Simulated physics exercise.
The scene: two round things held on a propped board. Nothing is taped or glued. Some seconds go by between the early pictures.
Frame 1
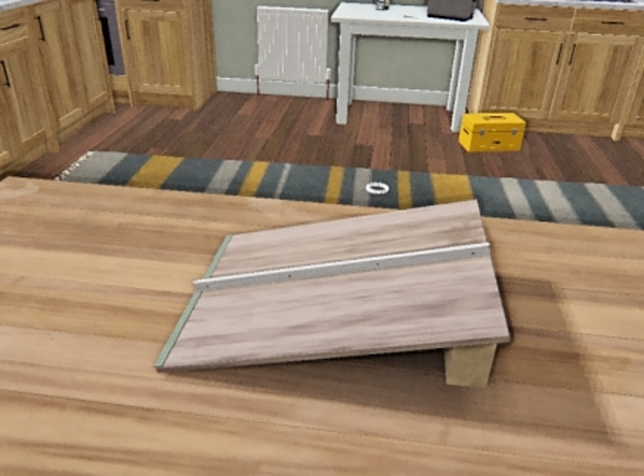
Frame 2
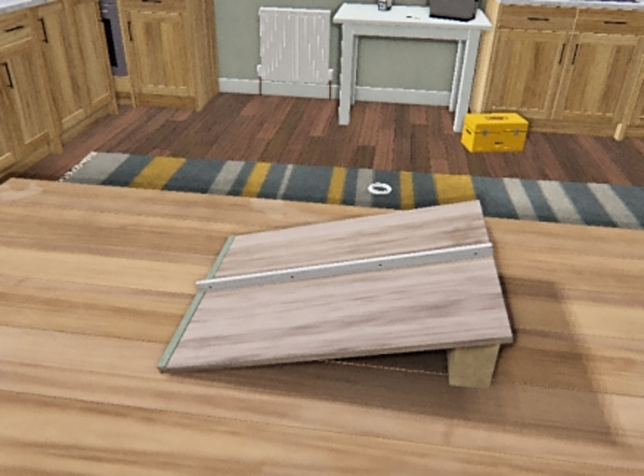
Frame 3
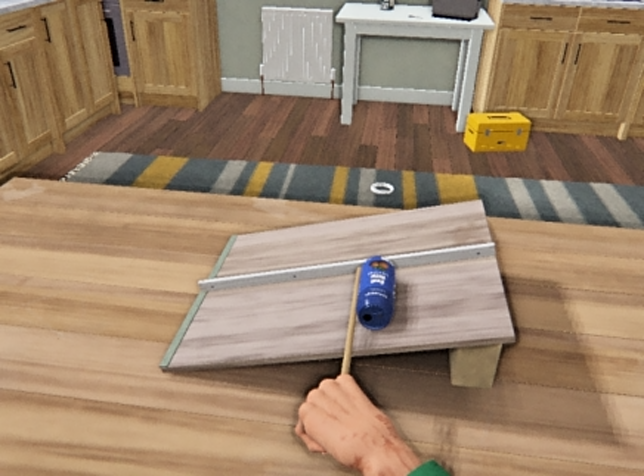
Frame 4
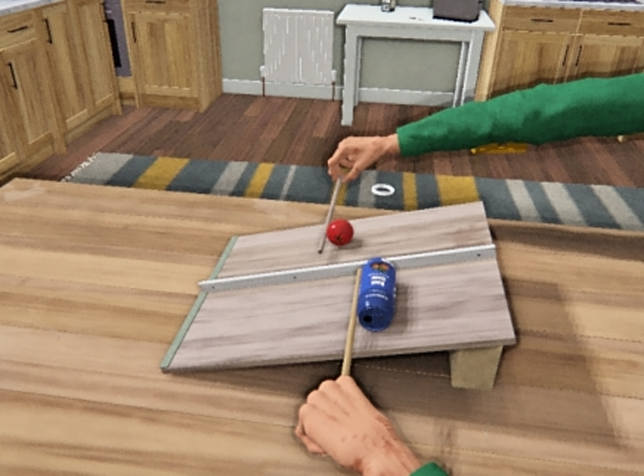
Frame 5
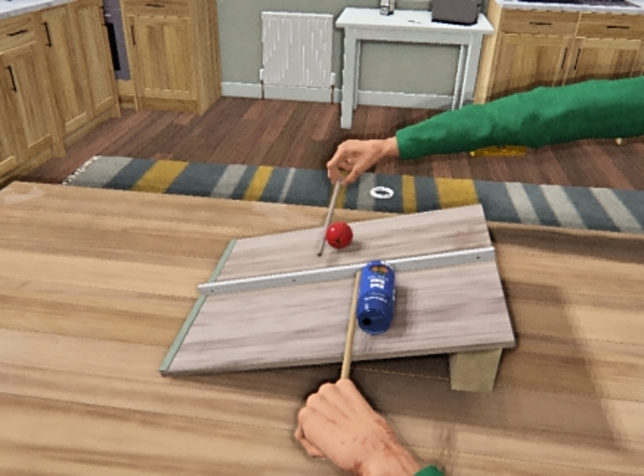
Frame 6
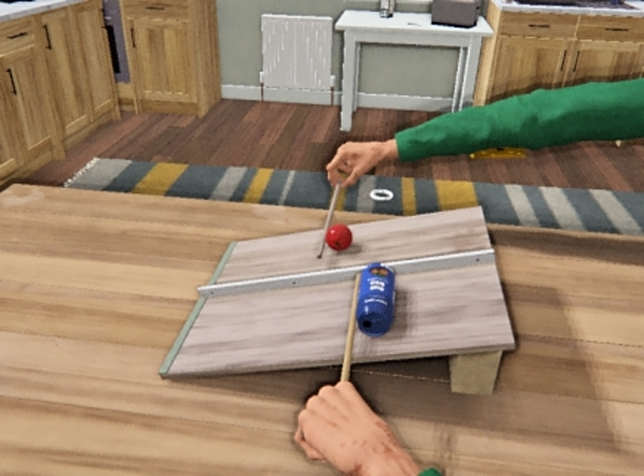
We see a propped, sloping board on a wooden table; a hand holds a blue can on it with a stick, then another arm holds a red tomato behind the divider with a second stick, and both remain still.
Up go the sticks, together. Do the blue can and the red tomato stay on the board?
In order: The blue can is not caught; the red tomato is not caught.
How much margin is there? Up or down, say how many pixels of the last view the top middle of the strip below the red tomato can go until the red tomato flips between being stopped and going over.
8 pixels up.
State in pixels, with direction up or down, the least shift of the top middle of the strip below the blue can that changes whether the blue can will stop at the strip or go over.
About 8 pixels, up.
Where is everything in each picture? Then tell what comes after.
In the first frame, board (334, 272).
In the second frame, board (336, 272).
In the third frame, blue can (377, 291); board (339, 272).
In the fourth frame, held back by the sticks; red tomato (340, 233); board (339, 273).
In the fifth frame, held back by the sticks; blue can (377, 295); board (338, 276).
In the sixth frame, held back by the sticks; blue can (377, 297); red tomato (339, 238); board (338, 278).
Then, 0.58 s past the last view, blue can rolling on the board near (228, 315); red tomato off the board near (212, 255).
Then, 1.02 s past the last view, blue can off the board; red tomato off the board near (33, 245).
Then, 1.38 s past the last view, blue can off the board; red tomato off the board.
Finally, the blue can rolls off the board; the red tomato rolls off the board.
